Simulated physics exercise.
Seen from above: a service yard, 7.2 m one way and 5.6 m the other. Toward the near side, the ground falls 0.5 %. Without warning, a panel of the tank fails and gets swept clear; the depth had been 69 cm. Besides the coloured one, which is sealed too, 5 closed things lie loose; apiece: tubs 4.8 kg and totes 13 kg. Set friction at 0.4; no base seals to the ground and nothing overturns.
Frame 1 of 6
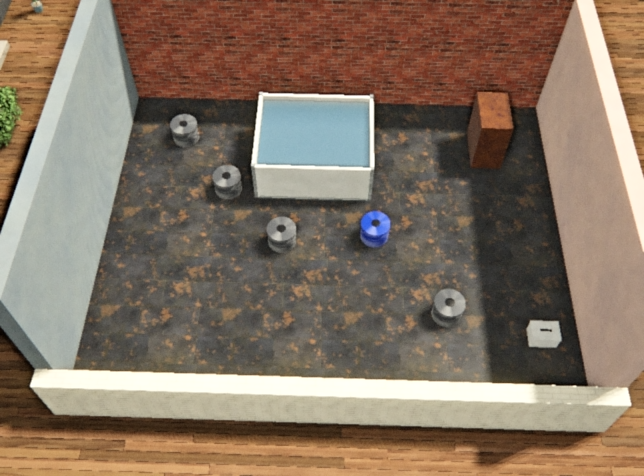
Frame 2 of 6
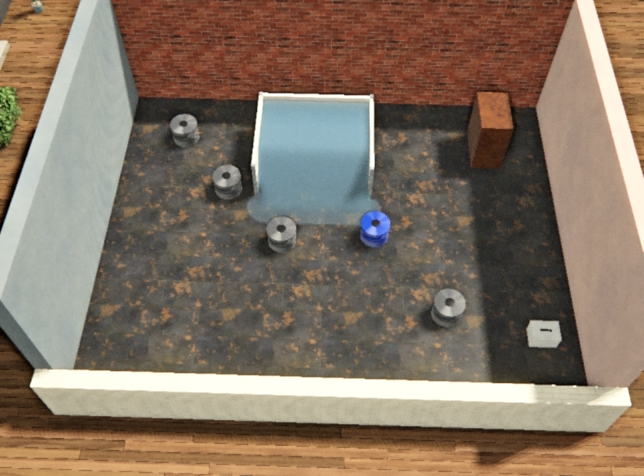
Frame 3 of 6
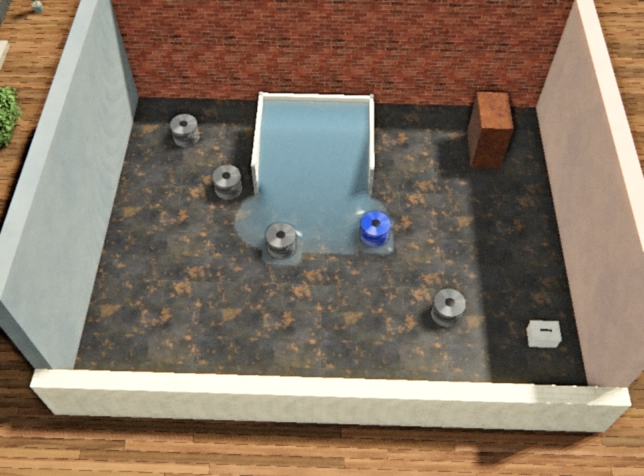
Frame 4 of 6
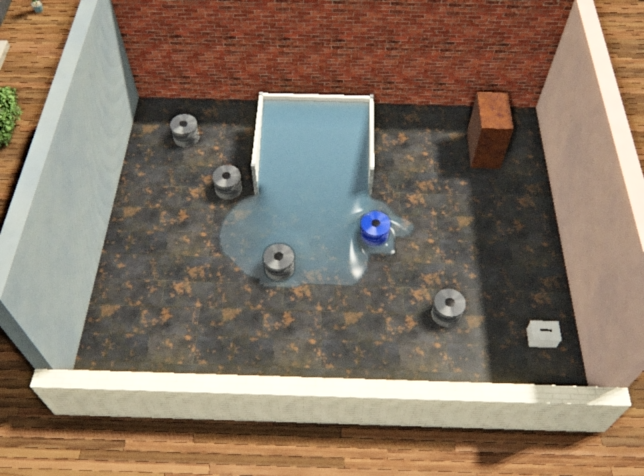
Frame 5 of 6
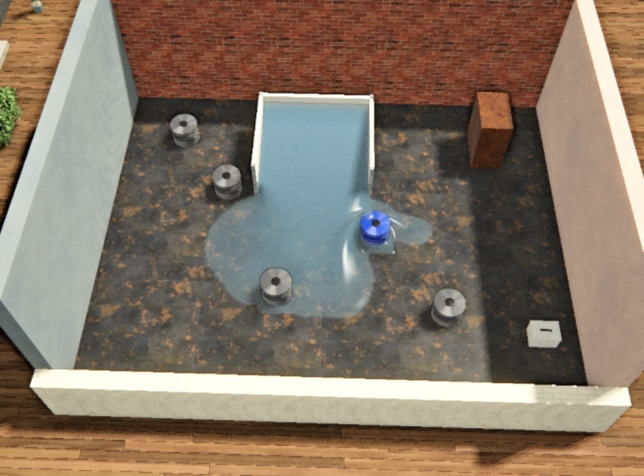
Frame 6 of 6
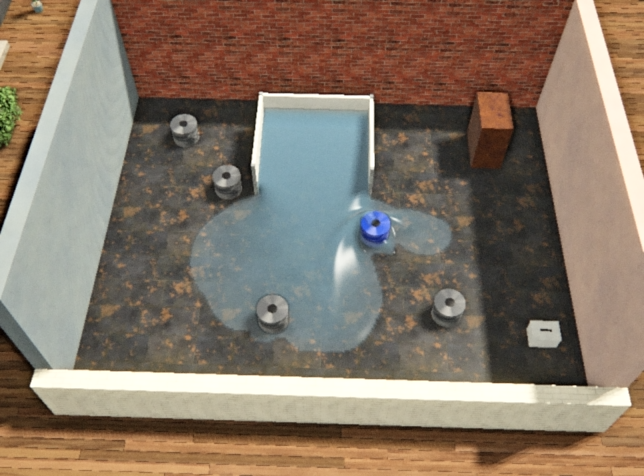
Water pours from the tank and carries one grey tub forward past the still blue tub.
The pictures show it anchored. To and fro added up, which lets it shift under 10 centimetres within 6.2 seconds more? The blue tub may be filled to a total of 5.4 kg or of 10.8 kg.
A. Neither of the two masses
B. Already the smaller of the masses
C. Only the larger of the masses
(A) Neither of the two masses.
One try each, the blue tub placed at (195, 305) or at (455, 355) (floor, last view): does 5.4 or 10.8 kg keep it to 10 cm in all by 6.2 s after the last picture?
First spot: No mass works; second spot: No mass works.
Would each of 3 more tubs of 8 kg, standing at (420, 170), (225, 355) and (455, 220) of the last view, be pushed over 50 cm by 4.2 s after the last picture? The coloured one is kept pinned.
Within it, beyond it, beyond it.
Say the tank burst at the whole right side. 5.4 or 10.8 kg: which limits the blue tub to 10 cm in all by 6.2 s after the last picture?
Result: Greater mass required.
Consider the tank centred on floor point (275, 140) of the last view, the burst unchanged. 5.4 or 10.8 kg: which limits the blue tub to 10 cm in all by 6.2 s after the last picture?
Then the outcome is clear: Not even the heavier works.
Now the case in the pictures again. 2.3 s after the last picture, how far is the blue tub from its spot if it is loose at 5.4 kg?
About 350 cm off its spot.
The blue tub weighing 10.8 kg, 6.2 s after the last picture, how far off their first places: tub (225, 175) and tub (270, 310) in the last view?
Taking them in order, that's 60 centimetres and 250 centimetres.
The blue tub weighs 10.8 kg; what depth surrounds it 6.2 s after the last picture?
About 3 cm.
Then, 0.6 s after the last picture the blue tub would be 192 cm from its start with 5.4 kg and 164 cm from its start with 10.8 kg; 5 cm of water round it then.
Then, 2.3 s after the last picture the blue tub would be 326 cm from its start with 5.4 kg and 321 cm from its start with 10.8 kg; 13 cm of water round it then.
Then, 4.2 s after the last picture the blue tub would be 273 cm from its start with 5.4 kg and 224 cm from its start with 10.8 kg; 10 cm of water round it then.
Then, 6.2 s after the last picture the blue tub would be 204 cm from its start with 5.4 kg and 155 cm from its start with 10.8 kg; 3 cm of water round it then.
